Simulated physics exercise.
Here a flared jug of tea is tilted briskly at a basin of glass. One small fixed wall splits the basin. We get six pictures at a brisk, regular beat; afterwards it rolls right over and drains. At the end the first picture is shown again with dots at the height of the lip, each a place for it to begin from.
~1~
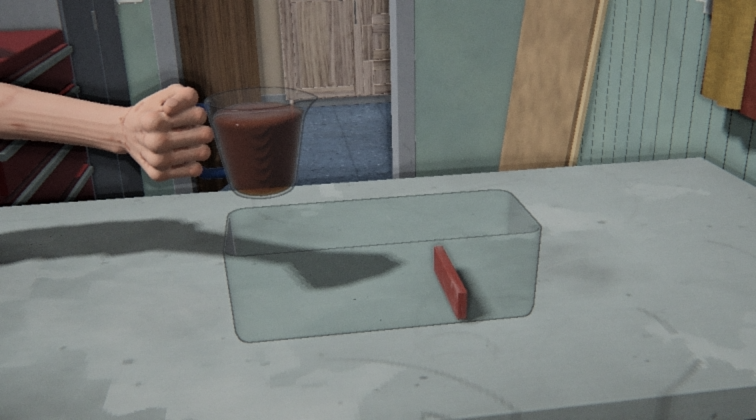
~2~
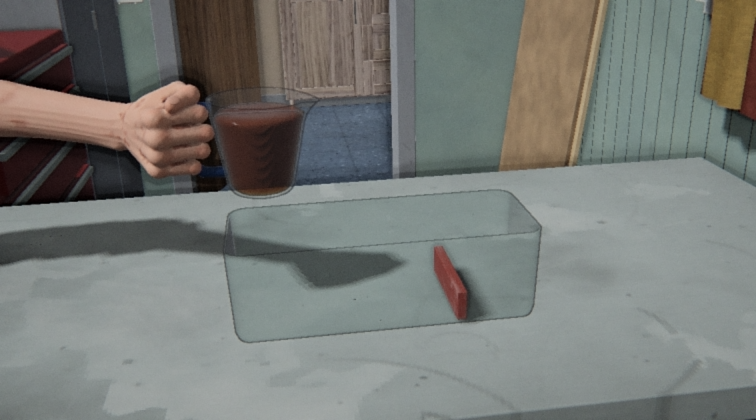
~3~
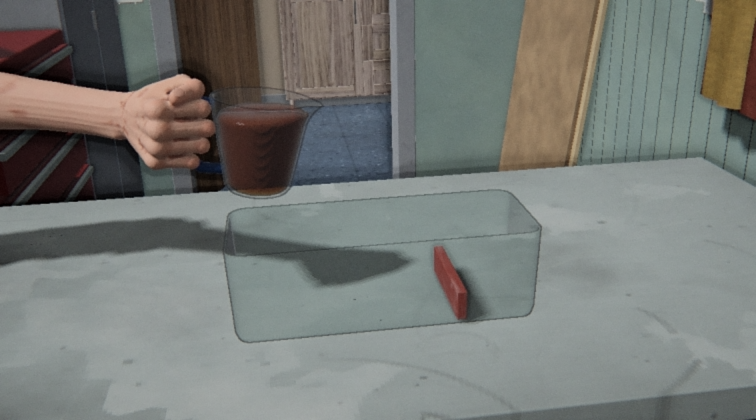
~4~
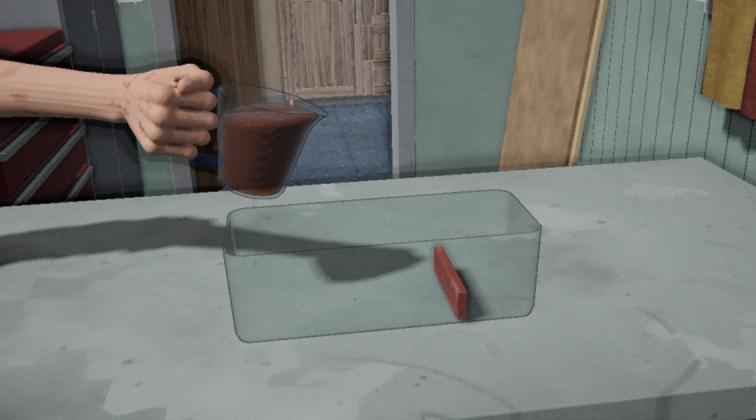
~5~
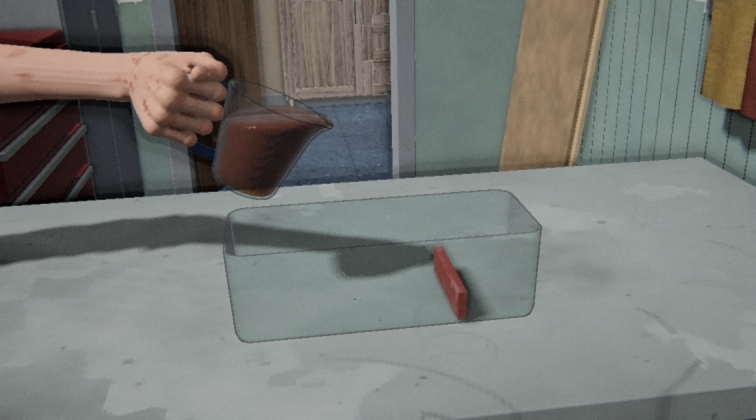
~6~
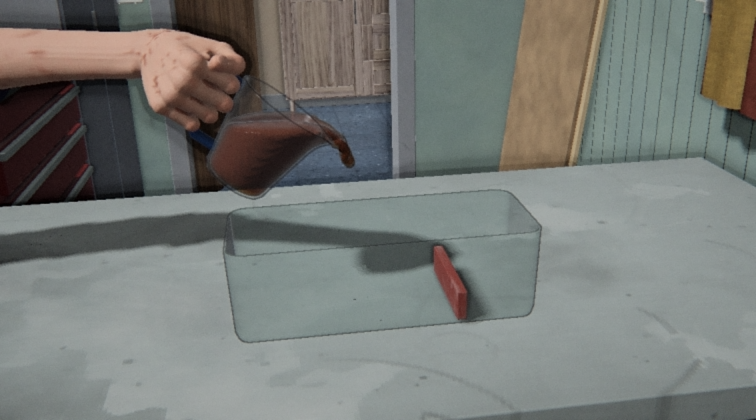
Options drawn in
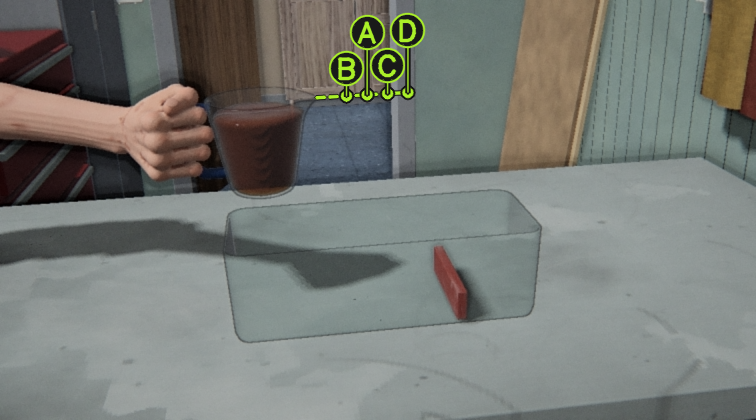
A bare hand at the left tilts a clear, flared jug of reddish-brown liquid to the right, slowly and then more steeply, until liquid passes over its lip. Below it, a clear rectangular basin with a small red slab standing inside rests on a pale grey tabletop. The fixed view looks slightly down across a room with red drawers, wooden panels and pale green walls behind.
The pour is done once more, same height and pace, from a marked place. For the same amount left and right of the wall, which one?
D beats the others.
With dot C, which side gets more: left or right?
More ends on the left.
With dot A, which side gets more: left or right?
The left side.
In lime, A at (367, 94); B at (346, 96); C at (387, 93); D at (407, 92).
If A is chosen, about 93 % ends left of the wall and 6 % right of it.
If B is chosen, about 92 % ends left of the wall and 7 % right of it.
If C is chosen, about 76 % ends left of the wall and 23 % right of it.
If D is chosen, about 48 % ends left of the wall and 52 % right of it.
